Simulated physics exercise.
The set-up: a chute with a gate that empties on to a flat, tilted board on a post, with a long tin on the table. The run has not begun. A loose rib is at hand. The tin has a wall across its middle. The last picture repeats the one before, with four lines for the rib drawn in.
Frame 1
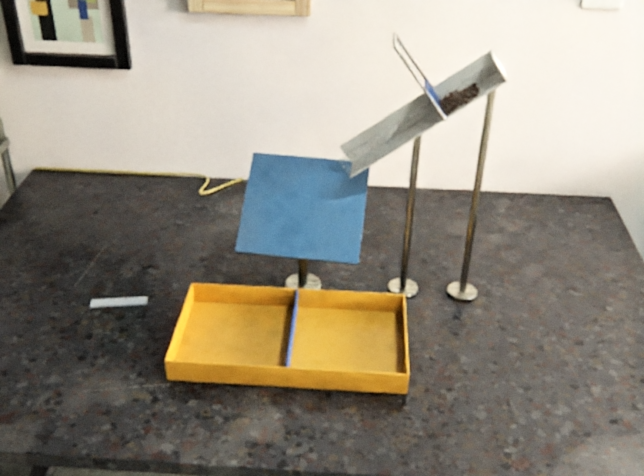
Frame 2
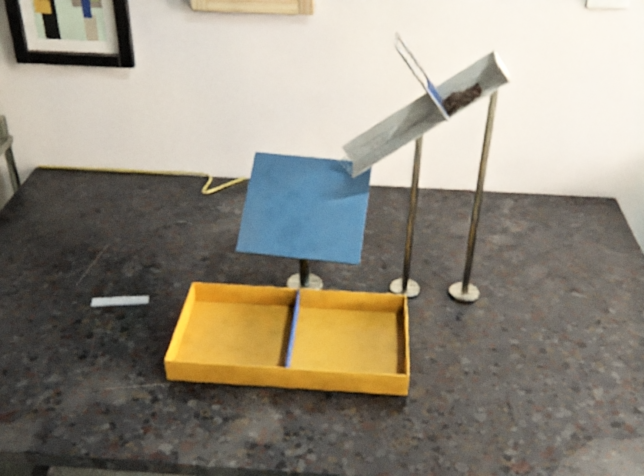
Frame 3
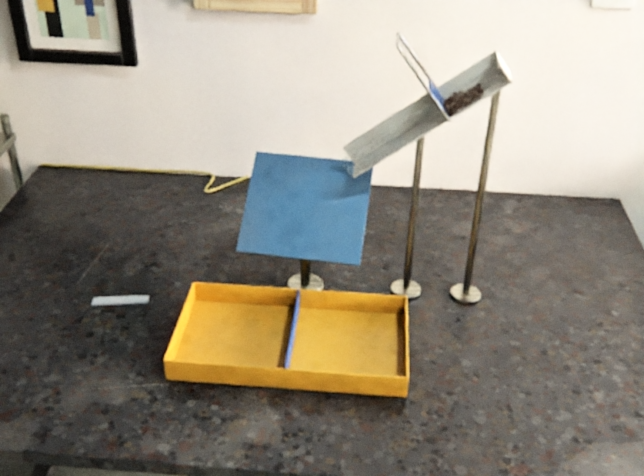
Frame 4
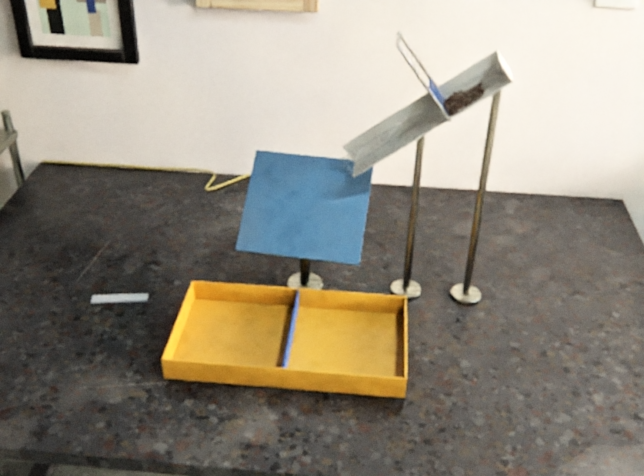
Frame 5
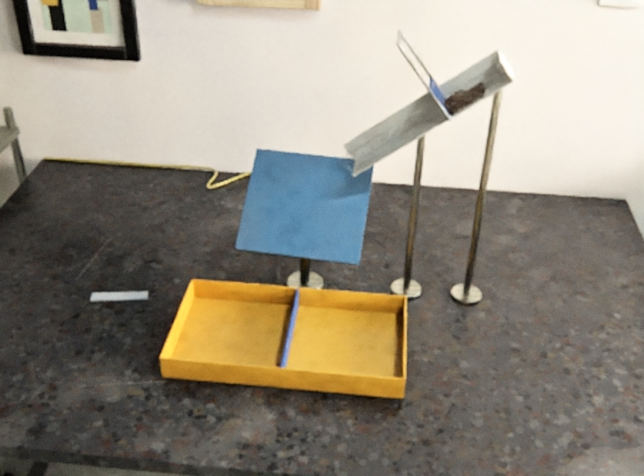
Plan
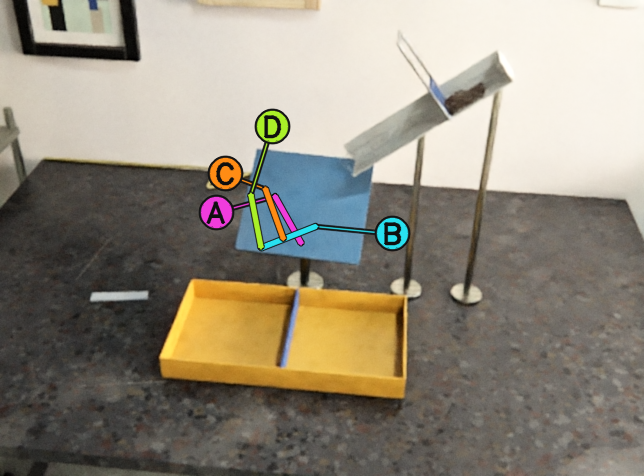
A shallow yellow tin with a thin blue-violet wall across its middle sits on a dark, mottled tabletop against a pale wall, seen from the front and slightly above. Behind it a tilted blue board stands on a post, with a grey chute on two metal poles at right holding dark berries behind a gate, and a pale strip lies at left. Nothing on the table moves, while the view shifts very slightly.
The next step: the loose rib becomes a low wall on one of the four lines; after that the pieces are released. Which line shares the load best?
The best line is C.
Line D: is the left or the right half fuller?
Left.
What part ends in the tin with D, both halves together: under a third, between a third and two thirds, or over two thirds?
It is over two thirds.
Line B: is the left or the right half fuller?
Left.
On the marked copy, line A from (275, 196) to (301, 242); line B from (315, 226) to (261, 247); line C from (265, 189) to (283, 238); line D from (250, 195) to (260, 246).
With A, of what is caught, only a few in the left half, all but a few in the right.
With B, of what is caught, all but a few in the left half, a small share in the right.
With C, of what is caught, close to half in the left half, close to half in the right.
With D, of what is caught, all but a few in the left half, a small share in the right.
